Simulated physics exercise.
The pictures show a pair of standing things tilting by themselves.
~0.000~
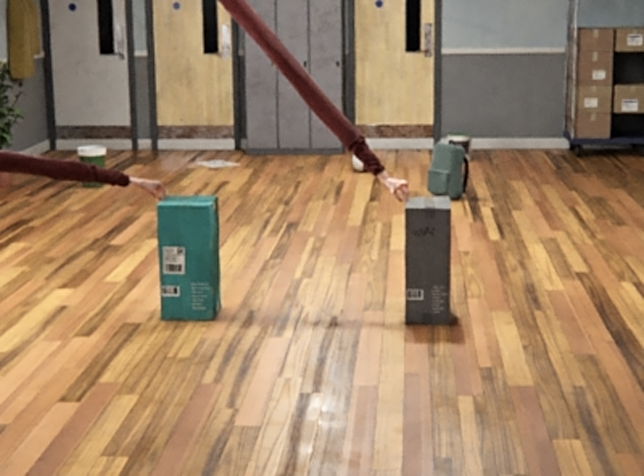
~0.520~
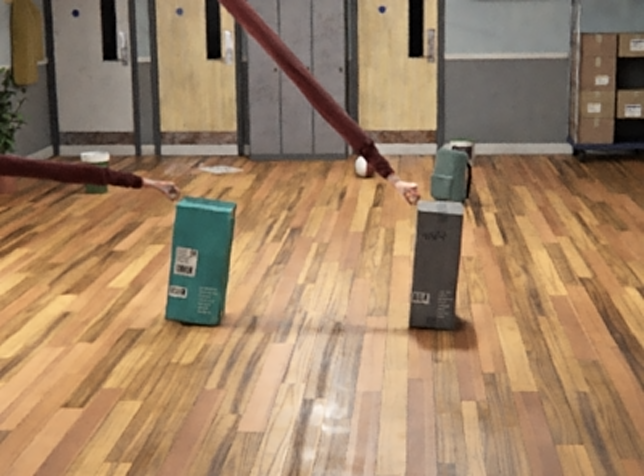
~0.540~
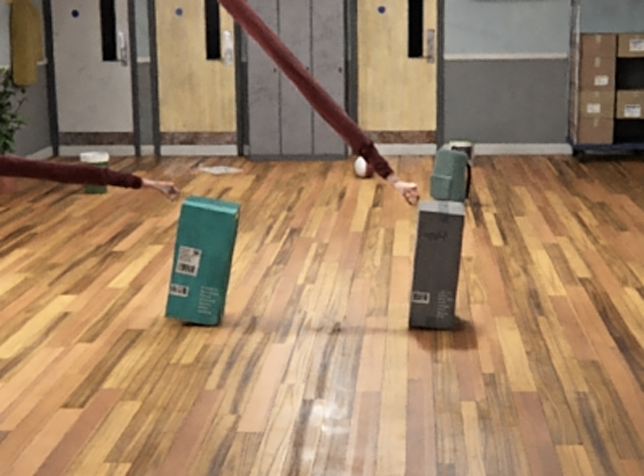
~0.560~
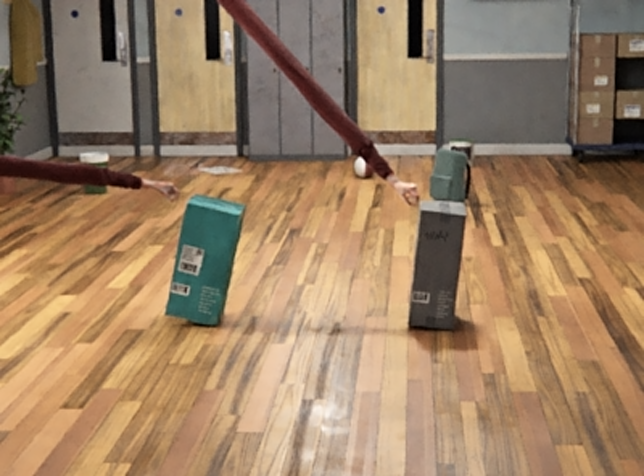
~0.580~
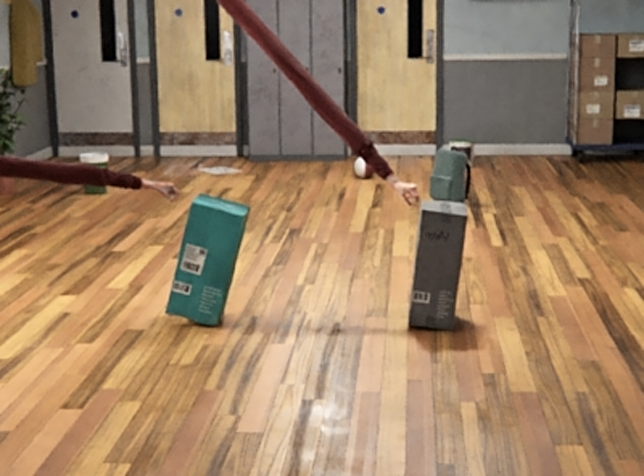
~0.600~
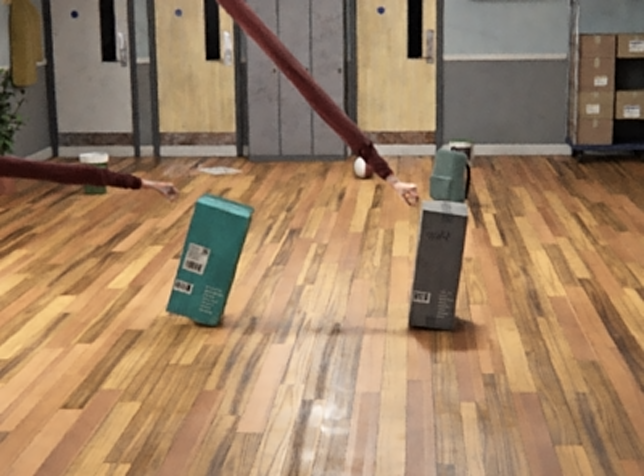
The clip shows two red-sleeved arms reaching toward a turquoise parcel and a grey box standing on a wooden floor; both lean right after the hands nudge them, the grey one slightly and the turquoise one progressively further.
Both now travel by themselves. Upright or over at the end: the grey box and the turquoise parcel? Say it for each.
As it turns out, the grey box settles on its feet, the turquoise parcel topples.
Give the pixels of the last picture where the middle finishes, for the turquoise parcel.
Roughly at (277, 295).
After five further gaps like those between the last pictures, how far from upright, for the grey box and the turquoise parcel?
It would show 8° and 30°.
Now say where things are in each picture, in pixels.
In the first picture, grey box (427, 259) upright; turquoise parcel (190, 257) upright.
In the second picture, grey box (435, 263) 4° off upright; turquoise parcel (201, 260) 8° off upright.
In the third picture, grey box (436, 263) 5° off upright; turquoise parcel (203, 260) 10° off upright.
In the fourth picture, grey box (436, 263) 6° off upright; turquoise parcel (206, 260) 13° off upright.
In the fifth picture, grey box (437, 263) 7° off upright; turquoise parcel (208, 259) 15° off upright.
In the sixth picture, grey box (437, 263) 7° off upright; turquoise parcel (211, 259) 18° off upright.
Around 0.80 s, grey box 5° off upright near (435, 264); turquoise parcel 40° off upright near (235, 261).
Around 0.96 s, grey box 3° off upright near (426, 265); turquoise parcel 65° off upright near (260, 274).
Around 1.16 s, grey box upright near (428, 265); turquoise parcel on its side near (277, 291).
Finally (2.2 s), the grey box rocks back upright, near (430, 266); the turquoise parcel falls over, near (277, 295).
